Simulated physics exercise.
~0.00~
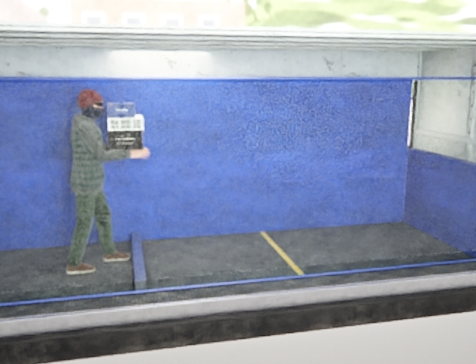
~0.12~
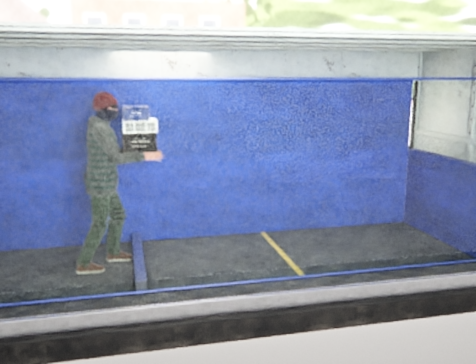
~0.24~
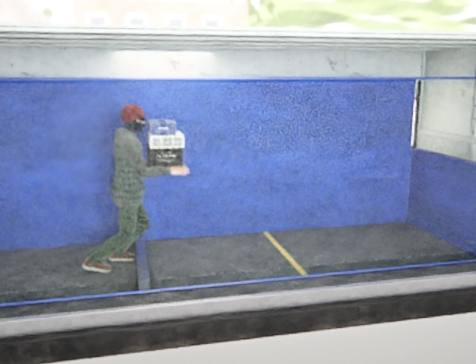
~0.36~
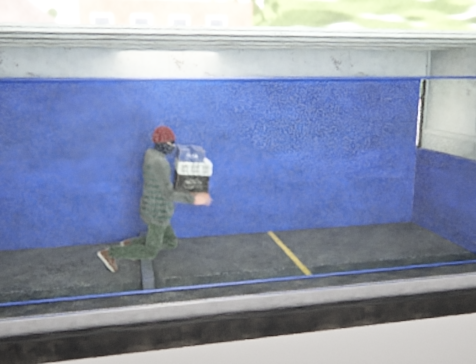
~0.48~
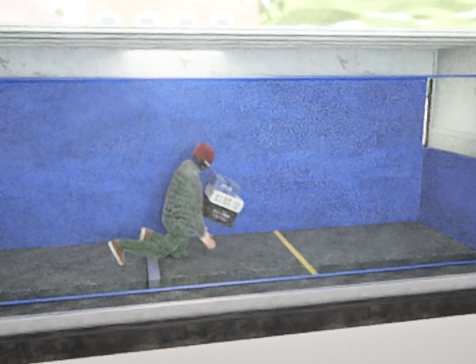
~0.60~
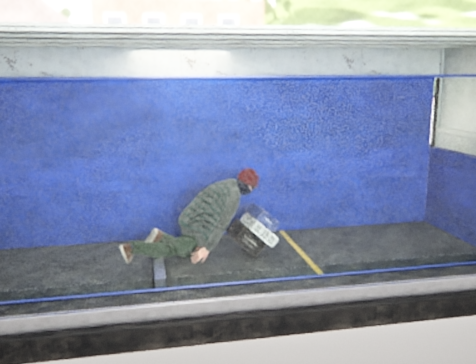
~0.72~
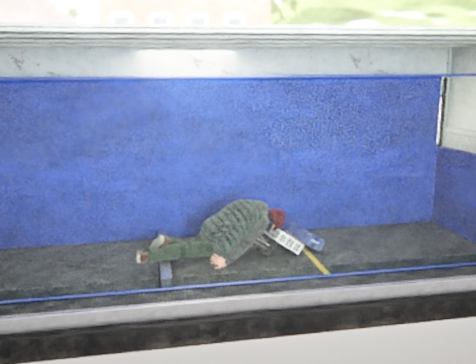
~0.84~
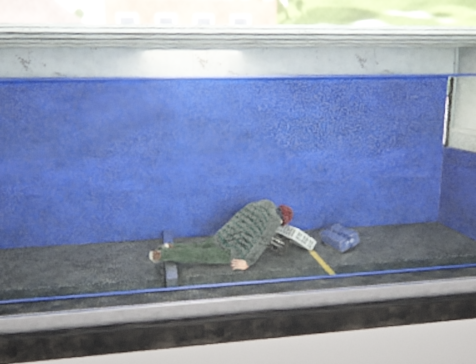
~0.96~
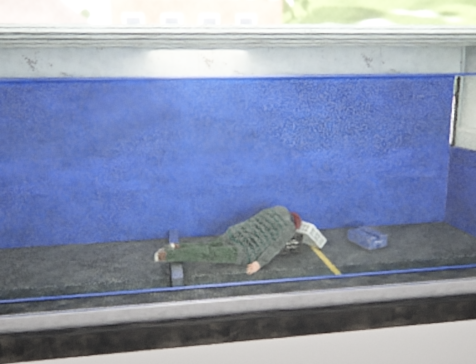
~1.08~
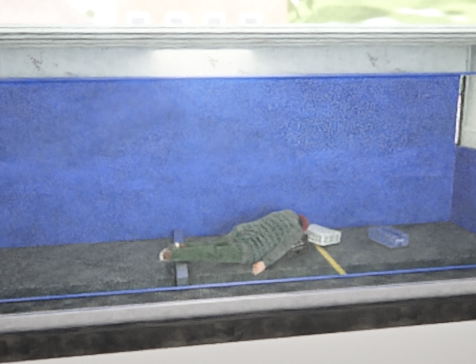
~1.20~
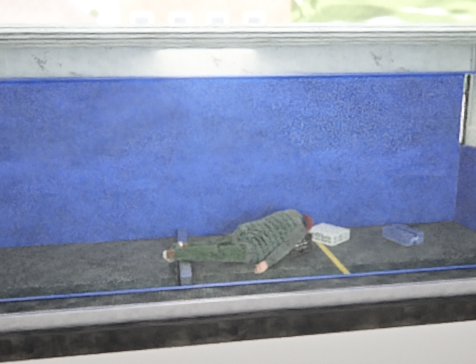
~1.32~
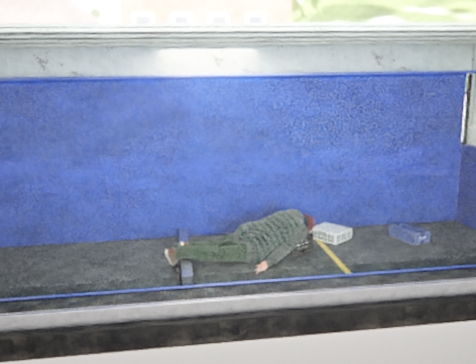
A man in a red cap carrying stacked boxes walked right, tripped over a low rail and pitched forward, spilling them, and ended face down with his head just short of the yellow line while the white crate and blue carton slid beyond it.
